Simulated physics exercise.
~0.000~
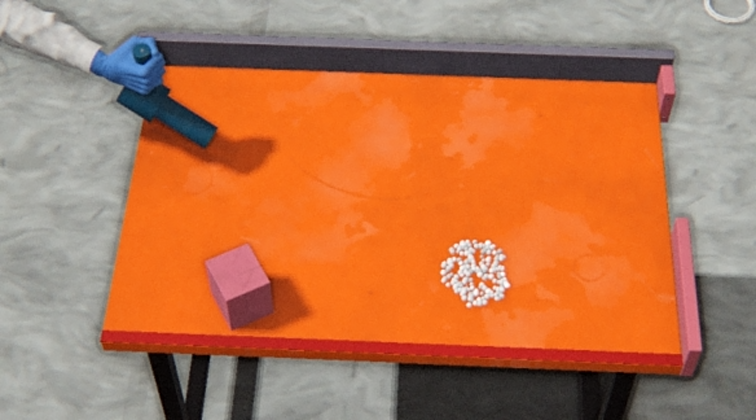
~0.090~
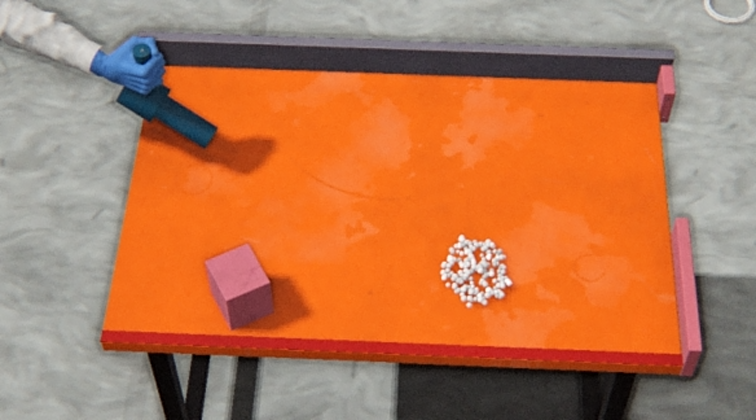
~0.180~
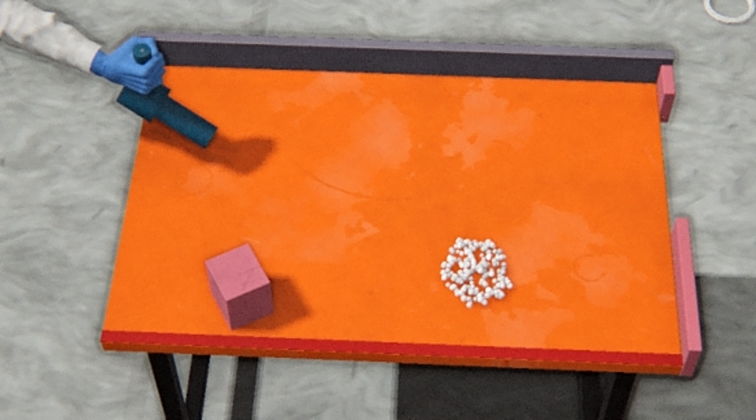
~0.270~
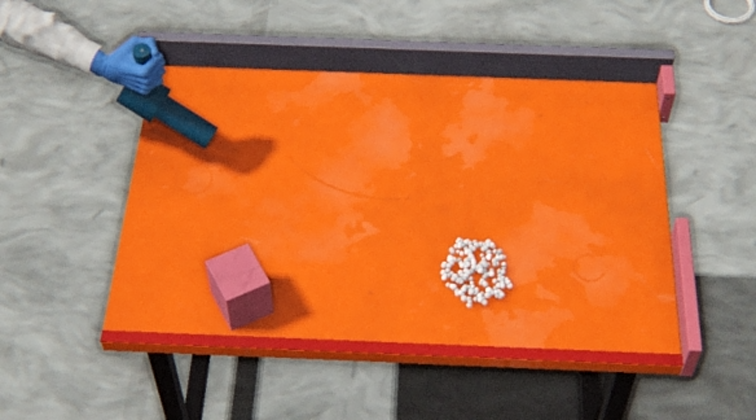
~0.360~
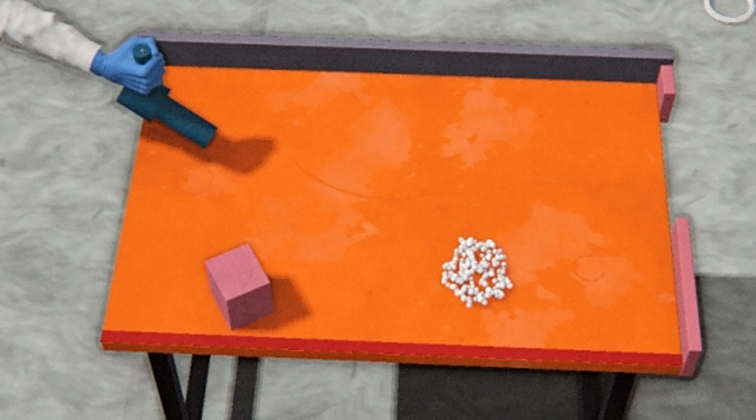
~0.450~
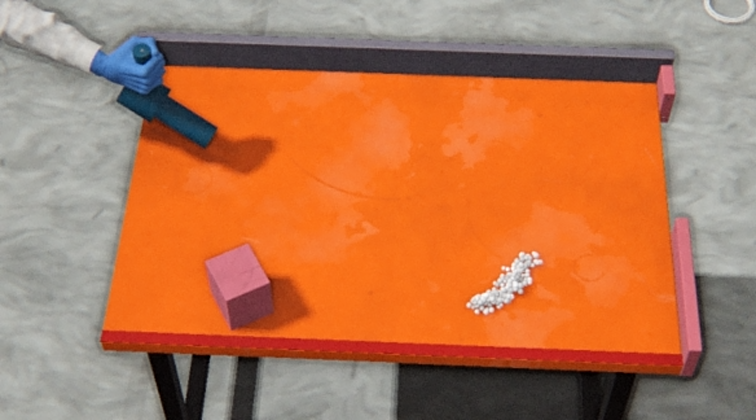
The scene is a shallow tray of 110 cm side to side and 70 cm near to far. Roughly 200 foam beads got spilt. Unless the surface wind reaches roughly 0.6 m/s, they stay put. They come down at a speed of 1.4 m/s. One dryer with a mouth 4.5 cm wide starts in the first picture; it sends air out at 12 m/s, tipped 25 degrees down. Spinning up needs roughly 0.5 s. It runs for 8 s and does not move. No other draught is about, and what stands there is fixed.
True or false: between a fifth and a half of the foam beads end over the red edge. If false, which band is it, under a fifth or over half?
False, over half.
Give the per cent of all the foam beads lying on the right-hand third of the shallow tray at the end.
It comes out near 0 in a hundred.
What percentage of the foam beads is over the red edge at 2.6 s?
Near 100 %.
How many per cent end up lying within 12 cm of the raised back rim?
Estimate: Around 0 percent.
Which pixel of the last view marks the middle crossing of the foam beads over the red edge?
Median crossing point, approx. (603, 363).
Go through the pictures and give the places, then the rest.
In the first frame, the middle of the foam beads is near (474, 270), none has stirred yet and the mouth of the dryer is at (212, 138).
In the second frame, the middle of the foam beads is near (474, 268), none has stirred yet and the red edge is centred on (390, 354).
In the third frame, the middle of the foam beads is near (474, 268), none has stirred yet and the top of a block is at (238, 272).
In the fourth frame, the middle of the foam beads is near (474, 268) and none has stirred yet.
In the fifth frame, the middle of the foam beads is near (474, 268) and none has stirred yet.
In the sixth frame, the middle of the foam beads is near (508, 289), the farthest in sight from the dryer is at (540, 263) and about 90 % have left their places.
After 1.6 s, 0 % are on the move or not yet settled, 100 % are over the red edge.
After 2.6 s, 0 % are on the move or not yet settled, 100 % are over the red edge.
After 4.4 s, 0 % are on the move or not yet settled, 100 % are over the red edge.
After 8.0 s, at the end, 100 % are over the red edge.
